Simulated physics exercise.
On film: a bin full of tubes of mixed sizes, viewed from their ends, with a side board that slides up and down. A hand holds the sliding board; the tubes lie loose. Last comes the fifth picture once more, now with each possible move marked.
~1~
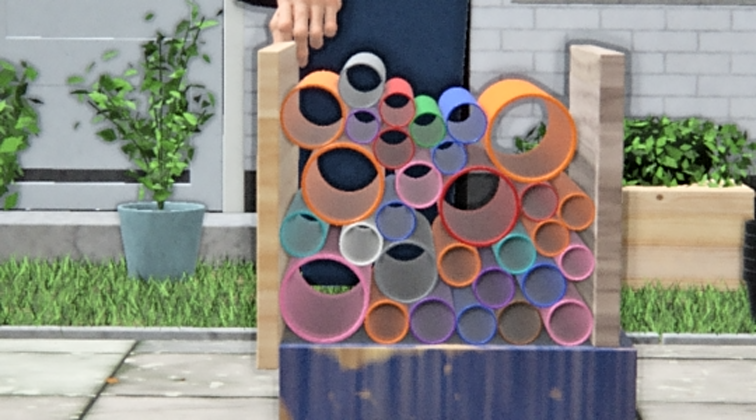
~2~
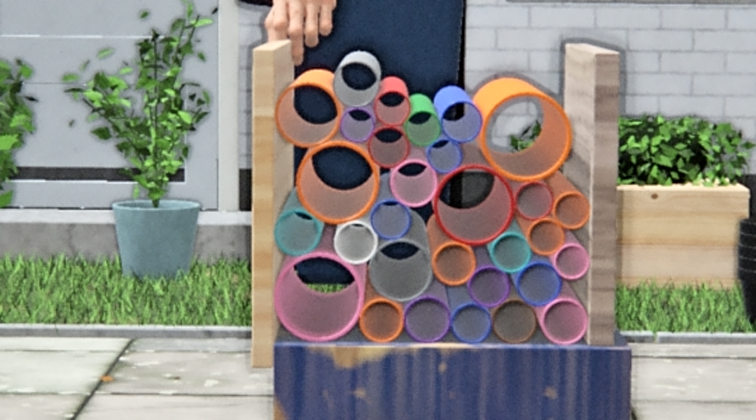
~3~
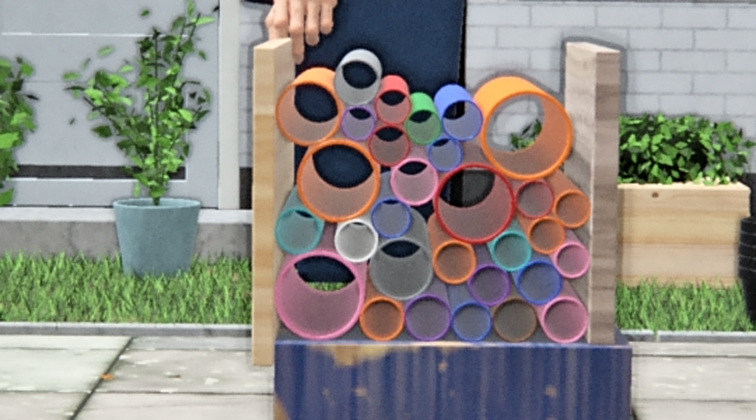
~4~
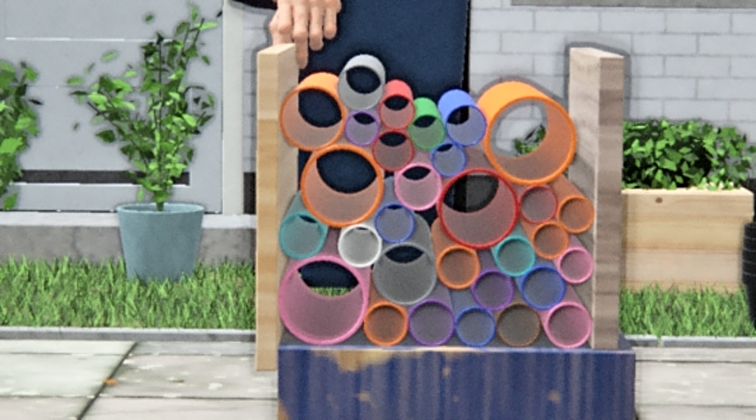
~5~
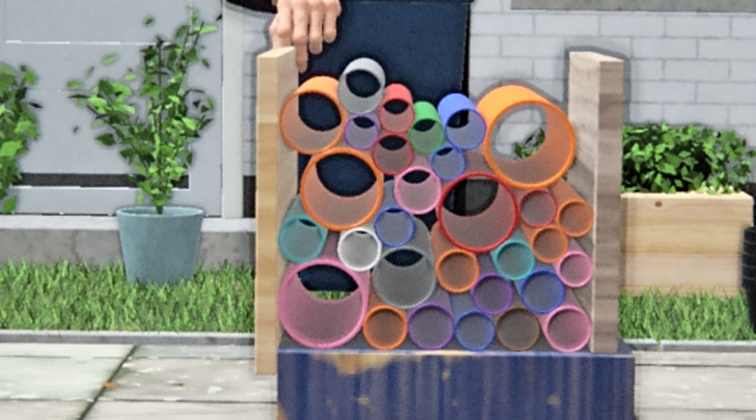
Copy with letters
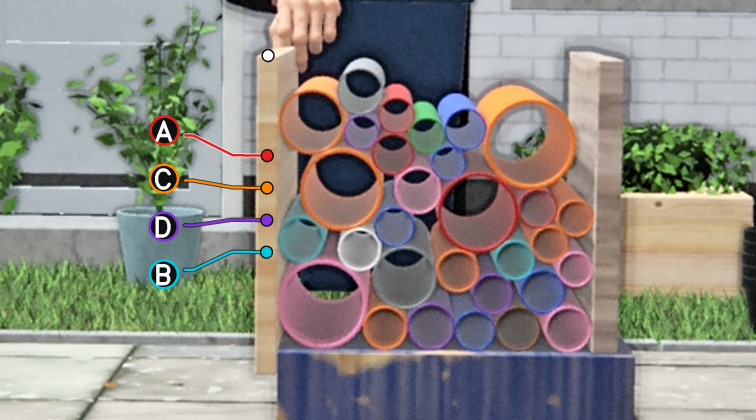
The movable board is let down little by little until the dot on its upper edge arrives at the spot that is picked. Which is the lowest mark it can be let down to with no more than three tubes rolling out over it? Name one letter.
B is the limit.
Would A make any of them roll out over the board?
No, at A.
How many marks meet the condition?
The number is four.
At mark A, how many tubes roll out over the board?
The count is none.
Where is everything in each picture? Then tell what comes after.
The first frame shows a pink tube (324, 298); a pink tube (570, 323); a blue tube (544, 285).
The second frame shows a blue tube (538, 284); a red tube (474, 206).
The third frame shows an orange tube (572, 209); a green tube (424, 126).
The fourth frame shows side board (279, 193); a pink tube (323, 300).
The fifth frame shows a pink tube (568, 329); a blue tube (542, 292); a red tube (478, 213).
On the marked copy, A at (267, 156); B at (267, 253); C at (267, 188); D at (267, 220); the white dot at (268, 55).
Following B. Soon after the start, top of the board (278, 154).
Later, top of the board (277, 252).
In the end, top of the board (277, 252), two out over the board.
As for the rest, A none out over the board; C none out over the board; D none out over the board.
